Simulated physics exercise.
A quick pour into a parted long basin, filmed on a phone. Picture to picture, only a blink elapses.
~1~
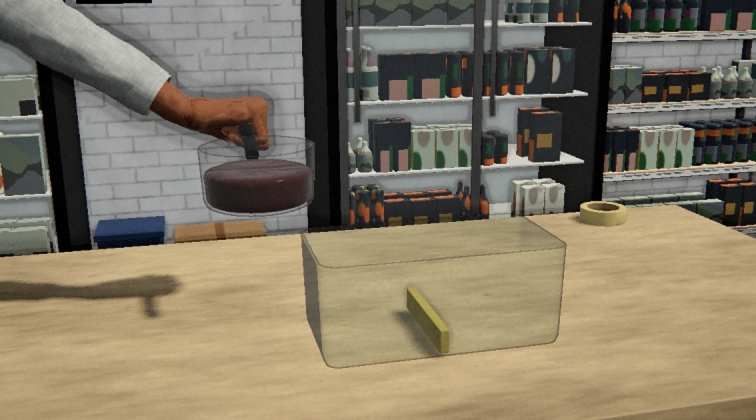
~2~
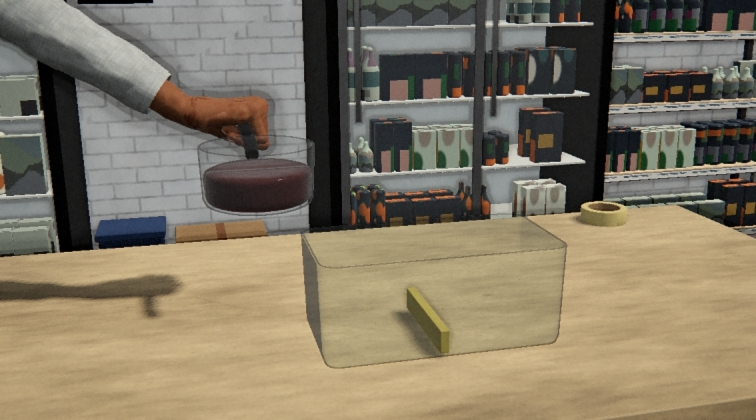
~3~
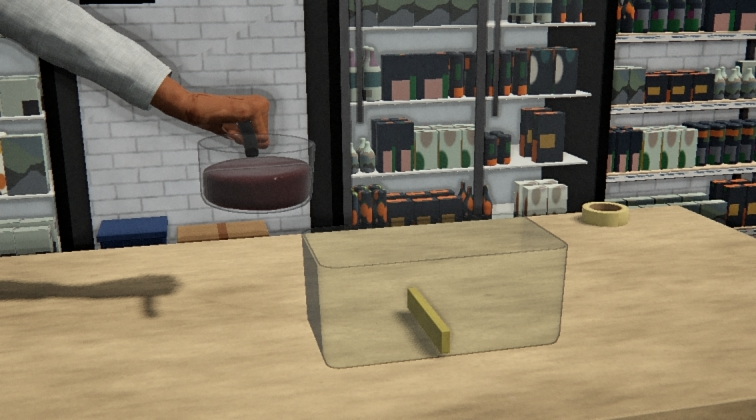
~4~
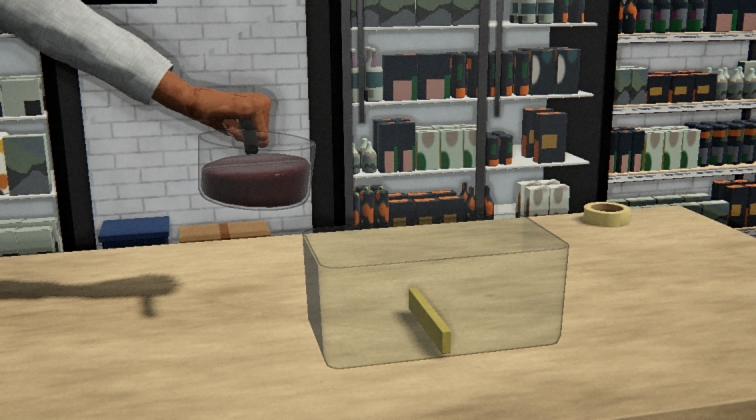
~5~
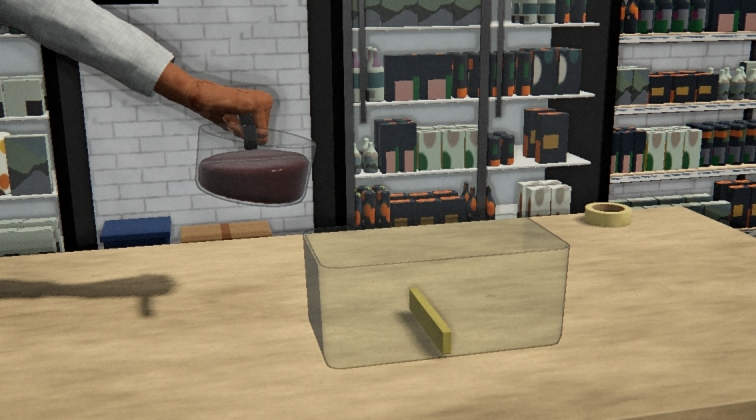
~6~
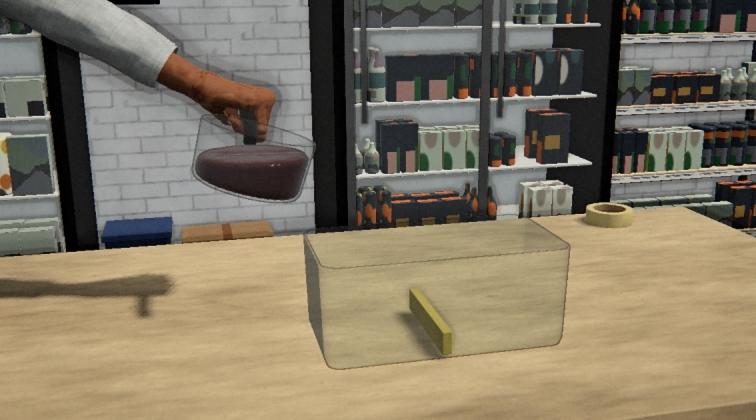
A hand held a round clear container of dark reddish liquid above and left of a long see-through basin on a wooden counter, then gradually tilted it a little to the right.
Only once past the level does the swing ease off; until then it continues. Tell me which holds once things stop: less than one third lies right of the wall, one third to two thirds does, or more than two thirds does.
Less than one third lies right of the wall.
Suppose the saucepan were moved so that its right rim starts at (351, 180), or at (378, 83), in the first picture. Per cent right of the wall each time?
55 % and 85 %.
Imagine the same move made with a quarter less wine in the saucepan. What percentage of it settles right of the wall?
My estimate is about 15 percent.
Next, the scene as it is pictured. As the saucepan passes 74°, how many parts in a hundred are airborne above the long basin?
Roughly 35 percent.
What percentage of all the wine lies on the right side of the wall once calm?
Close to 10 per cent.
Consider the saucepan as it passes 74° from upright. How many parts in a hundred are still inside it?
65 per cent or so.
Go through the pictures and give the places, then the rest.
Tilt 0°; pouring edge (313, 145); surface from (203, 173) to (309, 167); the long basin's rim runs from (310, 249) to (542, 230); the wall's top is at (427, 309), in the first frame.
Tilt 1°; pouring edge (313, 145); surface from (203, 172) to (309, 166), in the second frame.
Tilt 3°; pouring edge (313, 145); surface from (203, 171) to (309, 163), in the third frame.
Tilt 6°; pouring edge (314, 145); surface from (201, 168) to (309, 160), in the fourth frame.
Tilt 11°; pouring edge (314, 145); surface from (198, 163) to (308, 157), in the fifth frame.
Tilt 16°; pouring edge (314, 145); surface from (196, 156) to (307, 153), in the sixth frame.
A moment on, the saucepan is tipped part way and 64 per cent is still to pour, 1 is left of the wall and 0 right of it.
Next, the saucepan is tipped right over and 11 per cent is still to pour, 64 is left of the wall and 5 right of it.
Then the saucepan is tipped right over and 0 per cent is still to pour, 87 is left of the wall and 9 right of it.
Later the saucepan is tipped right over and 0 per cent is still to pour, 87 is left of the wall and 11 right of it.
In the end 87 per cent lies left of the wall, 12 right of it and 2 outside.
